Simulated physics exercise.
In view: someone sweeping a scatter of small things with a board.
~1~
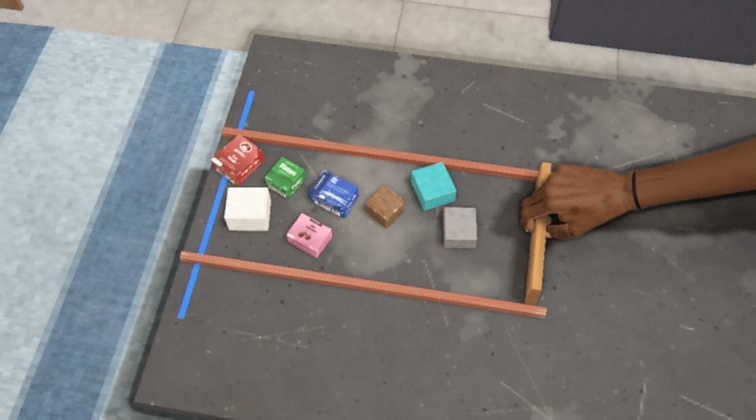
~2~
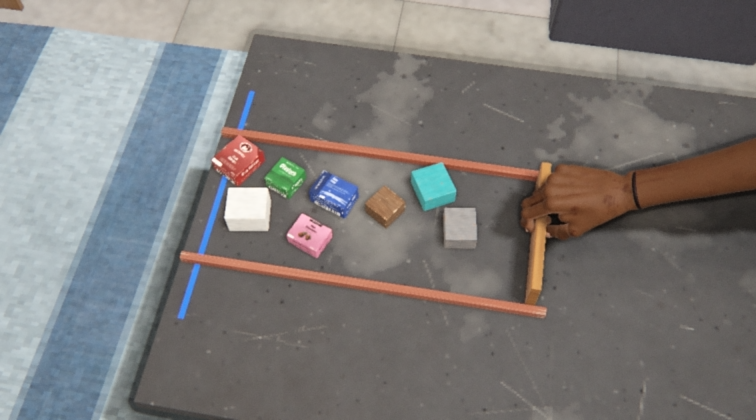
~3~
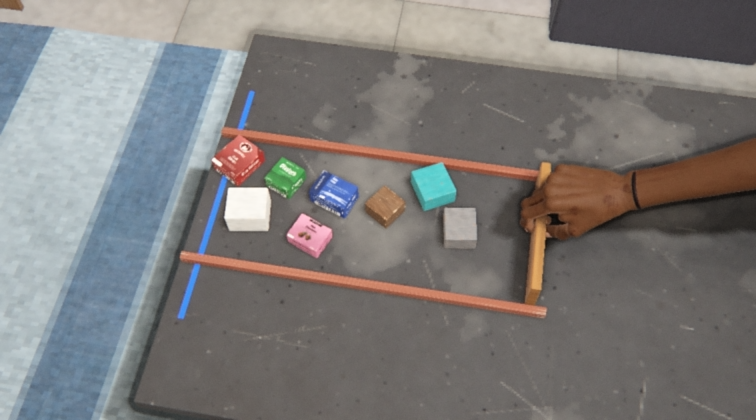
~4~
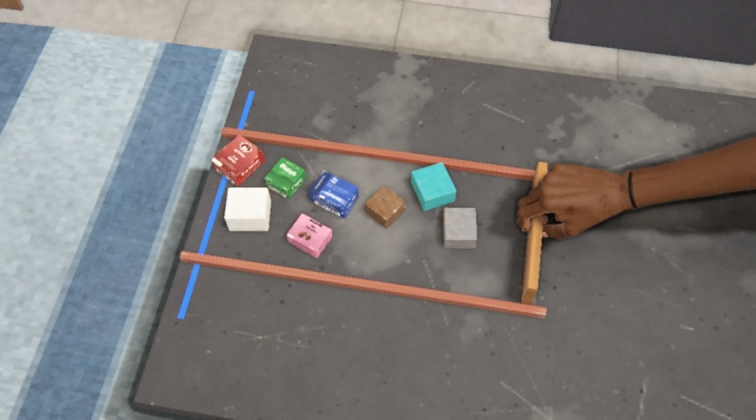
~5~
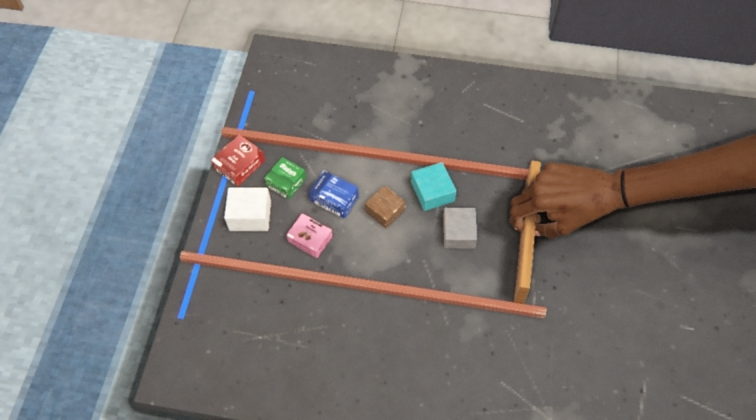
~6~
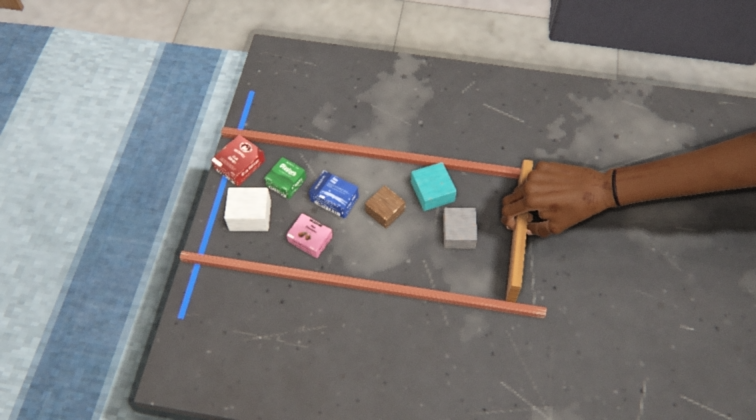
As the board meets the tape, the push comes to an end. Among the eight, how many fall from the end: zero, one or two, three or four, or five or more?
Falling from the end: Five or more.
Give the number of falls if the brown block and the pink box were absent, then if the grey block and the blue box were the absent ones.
Falls come to 4 the first time and 3 the other time.
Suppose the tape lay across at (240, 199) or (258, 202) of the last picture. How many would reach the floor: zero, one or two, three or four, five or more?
Taking the spots in order - more than four, then 3 or 4.
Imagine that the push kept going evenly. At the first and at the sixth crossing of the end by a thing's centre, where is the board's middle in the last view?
Near (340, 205) and (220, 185).
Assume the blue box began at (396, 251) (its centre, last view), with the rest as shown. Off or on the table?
In the end the blue box ends up off.
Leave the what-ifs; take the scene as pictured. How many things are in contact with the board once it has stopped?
The count is 3.
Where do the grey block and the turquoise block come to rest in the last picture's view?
You'll see the grey block at (204, 189), with the turquoise block at (215, 149).
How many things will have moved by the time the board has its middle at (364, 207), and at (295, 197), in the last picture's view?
6 at one spot and 8 at the other.
Soon after, none off yet; red box at rest near (239, 160); white block at rest near (248, 210); green box at rest near (283, 177).
In the end, the number that fall off is five or more; gone, brown block, blue box, green box, white block and red box.
